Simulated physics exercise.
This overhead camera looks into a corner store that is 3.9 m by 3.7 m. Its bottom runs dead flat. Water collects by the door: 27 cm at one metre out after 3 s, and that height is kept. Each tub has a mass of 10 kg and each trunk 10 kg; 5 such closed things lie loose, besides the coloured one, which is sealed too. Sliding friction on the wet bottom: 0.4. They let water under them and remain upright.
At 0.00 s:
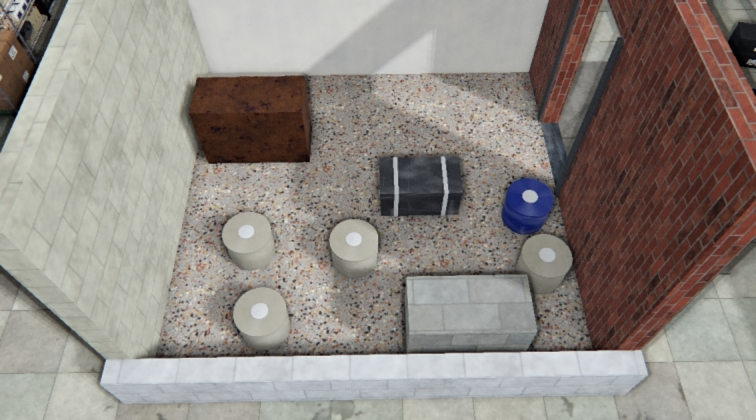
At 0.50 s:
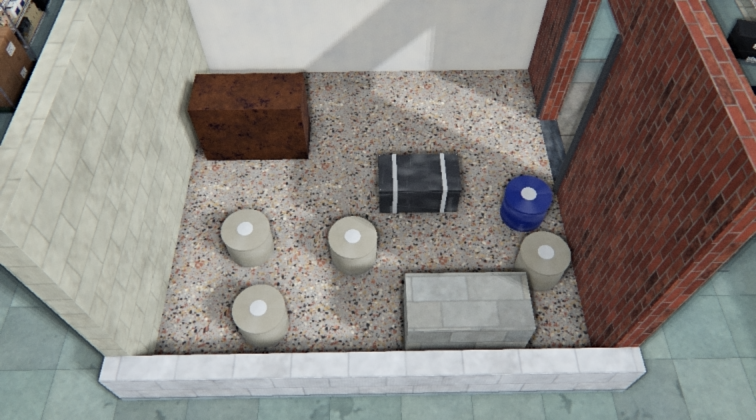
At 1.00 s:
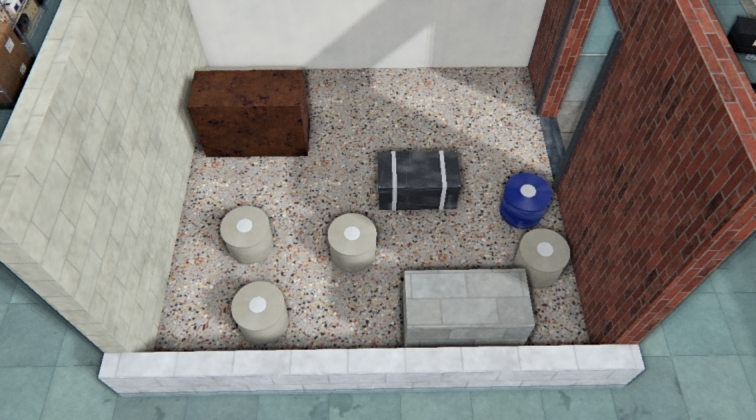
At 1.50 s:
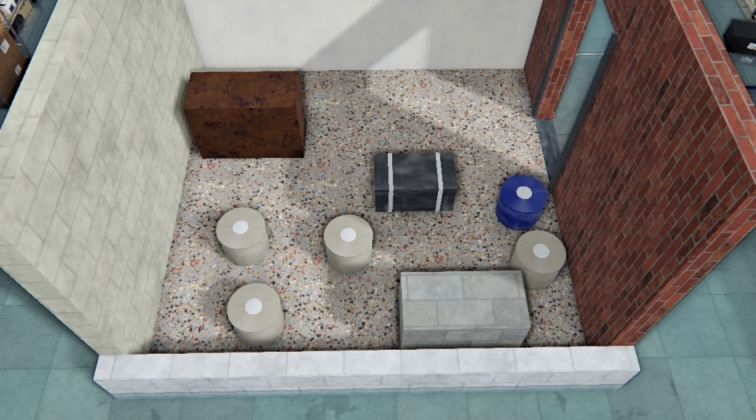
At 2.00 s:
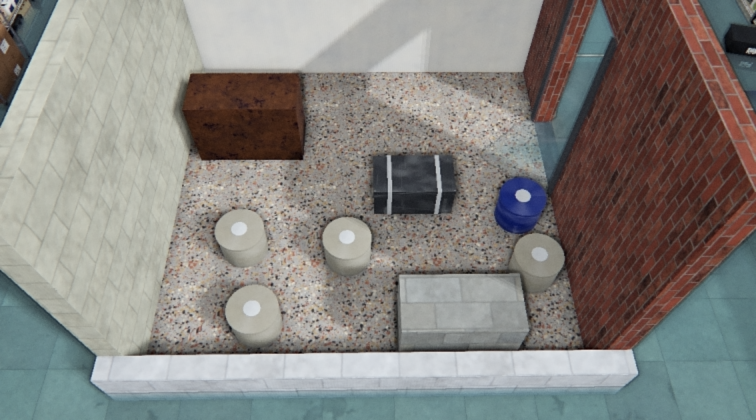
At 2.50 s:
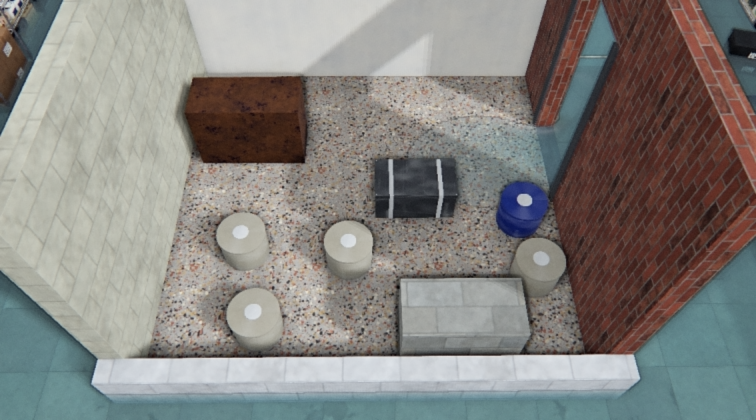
Roofless room with pebbled floor holding still tubs, crates and a blue tub, a faint bluish wet patch appearing by the doorway.
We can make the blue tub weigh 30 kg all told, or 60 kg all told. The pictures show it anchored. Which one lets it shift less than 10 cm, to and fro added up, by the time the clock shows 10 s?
The smaller figure is plenty.
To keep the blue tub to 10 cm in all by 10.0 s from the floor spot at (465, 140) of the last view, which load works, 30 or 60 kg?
Well, must use the heavier.
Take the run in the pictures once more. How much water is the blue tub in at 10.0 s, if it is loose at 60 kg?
Something like 8 centimetres.
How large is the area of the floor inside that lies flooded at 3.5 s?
That flooded area is roughly 6.0 m2.
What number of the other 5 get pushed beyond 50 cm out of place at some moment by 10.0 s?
That makes 4.
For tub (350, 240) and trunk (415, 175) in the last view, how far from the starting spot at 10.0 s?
One is off by 60 cm, the other by 200 cm, in the order asked.
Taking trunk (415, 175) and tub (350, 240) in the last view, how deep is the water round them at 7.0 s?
Around 12 cm and 4 cm.
After 3.5 s the blue tub would be 0 cm from its start with 30 kg and 0 cm from its start with 60 kg; 4 cm of water round it then.
After 4.5 s the blue tub would be 0 cm from its start with 30 kg and 0 cm from its start with 60 kg; 4 cm of water round it then.
After 7.0 s the blue tub would be 0 cm from its start with 30 kg and 0 cm from its start with 60 kg; 5 cm of water round it then.
After 10.0 s the blue tub would be 0 cm from its start with 30 kg and 0 cm from its start with 60 kg; 8 cm of water round it then.
